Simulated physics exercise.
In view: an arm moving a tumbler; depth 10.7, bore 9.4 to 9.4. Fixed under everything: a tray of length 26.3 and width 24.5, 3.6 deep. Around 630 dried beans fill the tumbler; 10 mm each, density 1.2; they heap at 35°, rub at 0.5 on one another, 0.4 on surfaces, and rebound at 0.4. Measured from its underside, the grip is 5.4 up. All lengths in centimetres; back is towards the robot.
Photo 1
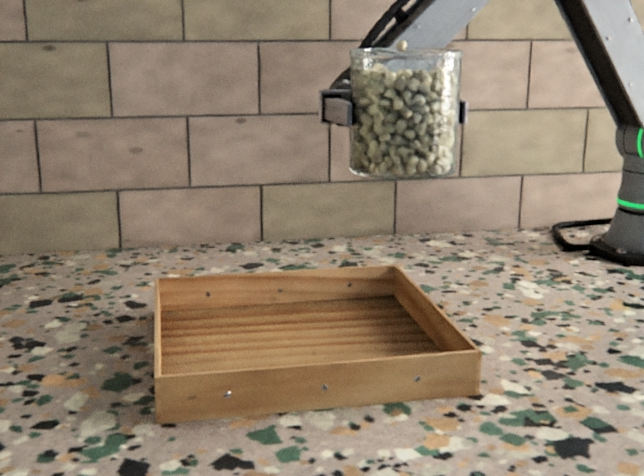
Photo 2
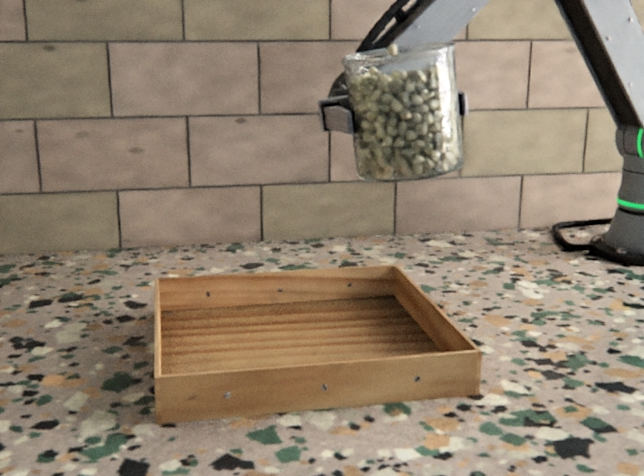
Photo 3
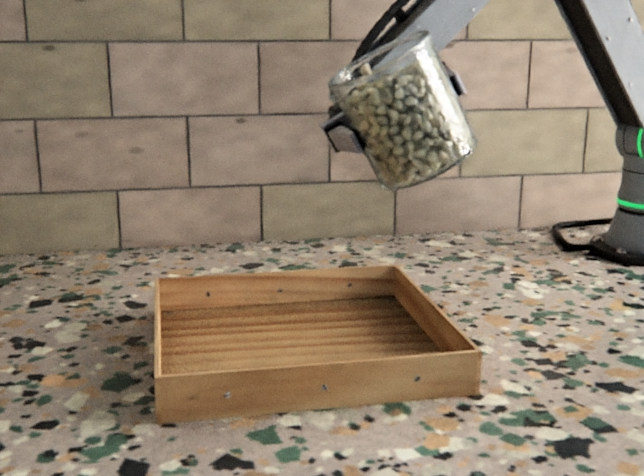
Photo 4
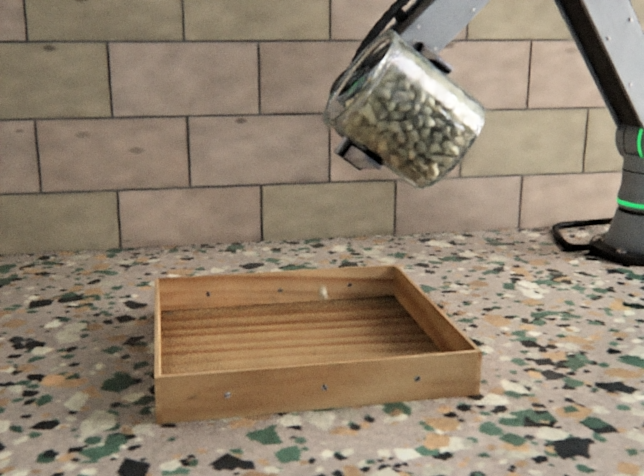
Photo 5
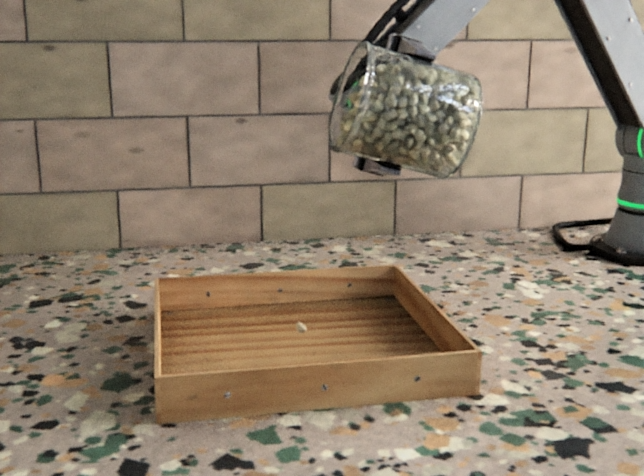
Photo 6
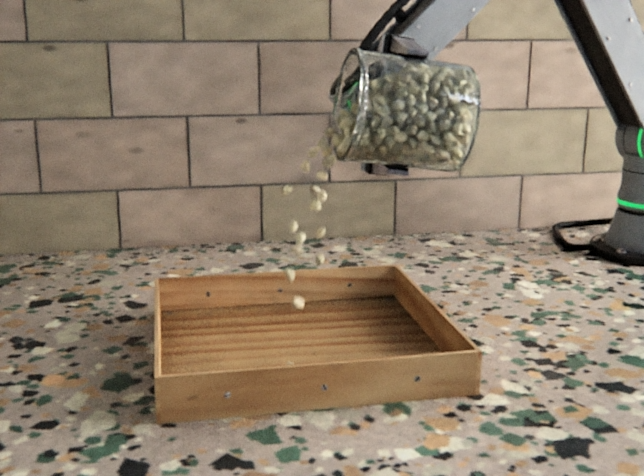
A robot arm held a clear tumbler full of pale dried beans above a wooden tray and tilted it to the left until it lay nearly sideways, and several beans dropped toward the tray.
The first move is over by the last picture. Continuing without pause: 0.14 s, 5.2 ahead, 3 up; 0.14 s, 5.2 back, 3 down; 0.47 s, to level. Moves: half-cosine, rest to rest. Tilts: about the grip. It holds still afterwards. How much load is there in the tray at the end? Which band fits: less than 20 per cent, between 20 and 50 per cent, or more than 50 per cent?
It falls above 50 per cent.
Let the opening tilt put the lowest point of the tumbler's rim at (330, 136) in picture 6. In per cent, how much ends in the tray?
The share is around 40 %.
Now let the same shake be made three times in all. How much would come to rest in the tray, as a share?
About 90 %.
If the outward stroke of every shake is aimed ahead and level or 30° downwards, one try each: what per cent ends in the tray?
Try one gives about 50 in a hundred, try two about 35 in a hundred.
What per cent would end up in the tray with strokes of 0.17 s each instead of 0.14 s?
I'd expect close to 55 in a hundred.
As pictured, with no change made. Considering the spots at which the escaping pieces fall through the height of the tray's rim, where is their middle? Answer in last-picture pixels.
Centre: About (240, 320).
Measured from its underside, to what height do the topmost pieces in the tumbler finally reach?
Top of the fill: Near 6.0 cm.
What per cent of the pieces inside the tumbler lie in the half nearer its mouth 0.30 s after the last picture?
80 %.
Then, 0.30 s later, tilted 82° forward, highest piece 23 above the table; 231 in the tumbler, 29 in the tray, 374 in flight or on a rim.
Then, 0.60 s later, tilted 19° forward, highest piece 26 above the table; 446 in the tray, 171 in the tumbler, 15 on the table or floor, 2 in flight or on a rim.
Then, 0.95 s later, level, highest piece 23 above the table; 448 in the tray, 171 in the tumbler, 15 on the table or floor.
Then, 2.00 s later, level, highest piece 23 above the table; 448 in the tray, 171 in the tumbler, 15 on the table or floor.
At rest, 448 in the tray, 171 in the tumbler, 15 on the table or floor. That is 71 % in the tray.
